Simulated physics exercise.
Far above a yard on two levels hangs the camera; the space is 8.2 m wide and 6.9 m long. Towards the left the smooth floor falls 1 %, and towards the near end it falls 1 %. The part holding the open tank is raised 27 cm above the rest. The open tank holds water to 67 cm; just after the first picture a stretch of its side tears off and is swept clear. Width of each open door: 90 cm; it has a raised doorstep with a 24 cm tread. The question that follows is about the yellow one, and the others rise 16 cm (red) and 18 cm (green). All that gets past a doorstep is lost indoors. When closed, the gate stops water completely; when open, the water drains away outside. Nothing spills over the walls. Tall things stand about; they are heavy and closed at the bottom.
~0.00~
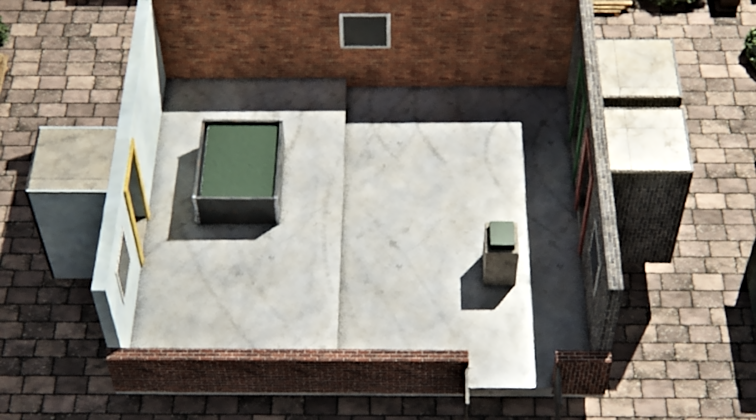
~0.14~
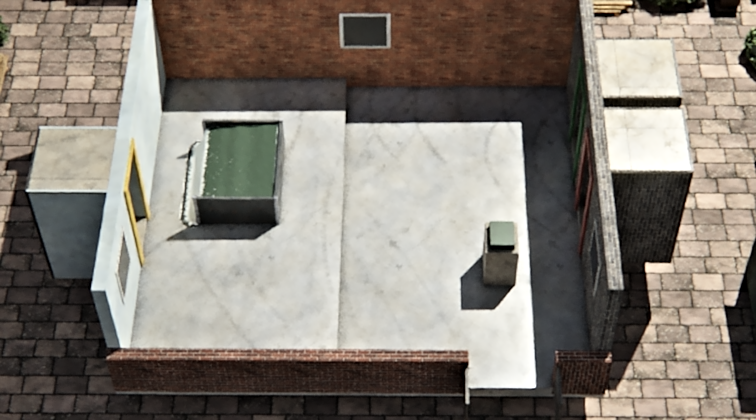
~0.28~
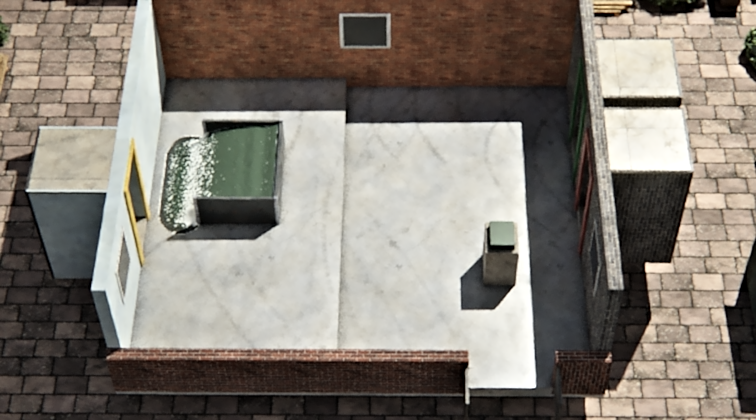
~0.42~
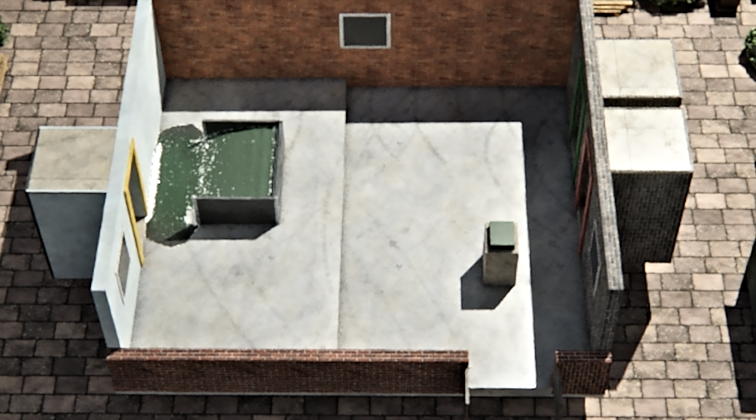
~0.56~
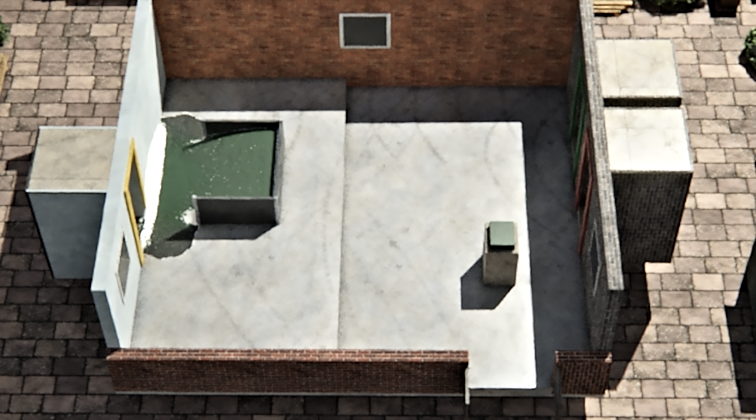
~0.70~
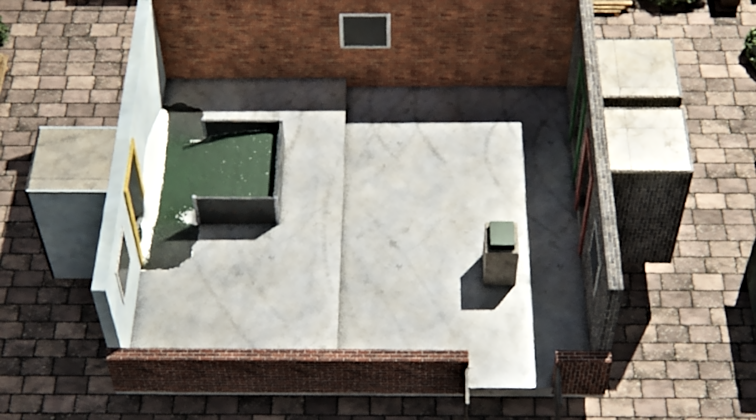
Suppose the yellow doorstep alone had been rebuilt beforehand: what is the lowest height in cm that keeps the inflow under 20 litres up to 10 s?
25 cm.
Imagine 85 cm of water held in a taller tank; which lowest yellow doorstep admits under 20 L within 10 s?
In that case, roughly 33 cm.
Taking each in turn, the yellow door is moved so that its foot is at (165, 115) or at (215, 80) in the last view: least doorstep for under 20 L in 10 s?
Around 12.5 and 18 cm respectively.
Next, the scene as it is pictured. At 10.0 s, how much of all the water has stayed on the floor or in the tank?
Roughly 94 percent of the water remains.
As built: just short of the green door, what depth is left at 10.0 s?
About 1.0 centimetres deep.
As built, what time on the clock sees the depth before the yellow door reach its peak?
I'd say near 1.2 seconds.
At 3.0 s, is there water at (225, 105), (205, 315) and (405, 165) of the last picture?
Well, in sequence they're soaked, soaked and bone-dry.
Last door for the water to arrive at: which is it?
The red door.
After 1.4 s water covers 10 % of the floor, deepest (44 cm) near (152, 191); 26 cm at the yellow door, 34 litres in over its 12 cm doorstep.
After 3.0 s water covers 30 % of the floor, deepest (25 cm) near (129, 358); 14 cm at the yellow door, 88 litres in over its 12 cm doorstep.
After 10.0 s water covers 90 % of the floor, deepest (8 cm) near (128, 367); 5 cm at the yellow door, 91 litres in over its 12 cm doorstep.
At the yellow door as built, the water arrived by 0.6 s and peaked near 26 cm at 1.2 s.
Run again over the same 10 s with other heights there, 26 litres in over 23 cm, 14 litres over 27 cm. The limit of 20 litres is kept from about 25 cm up.
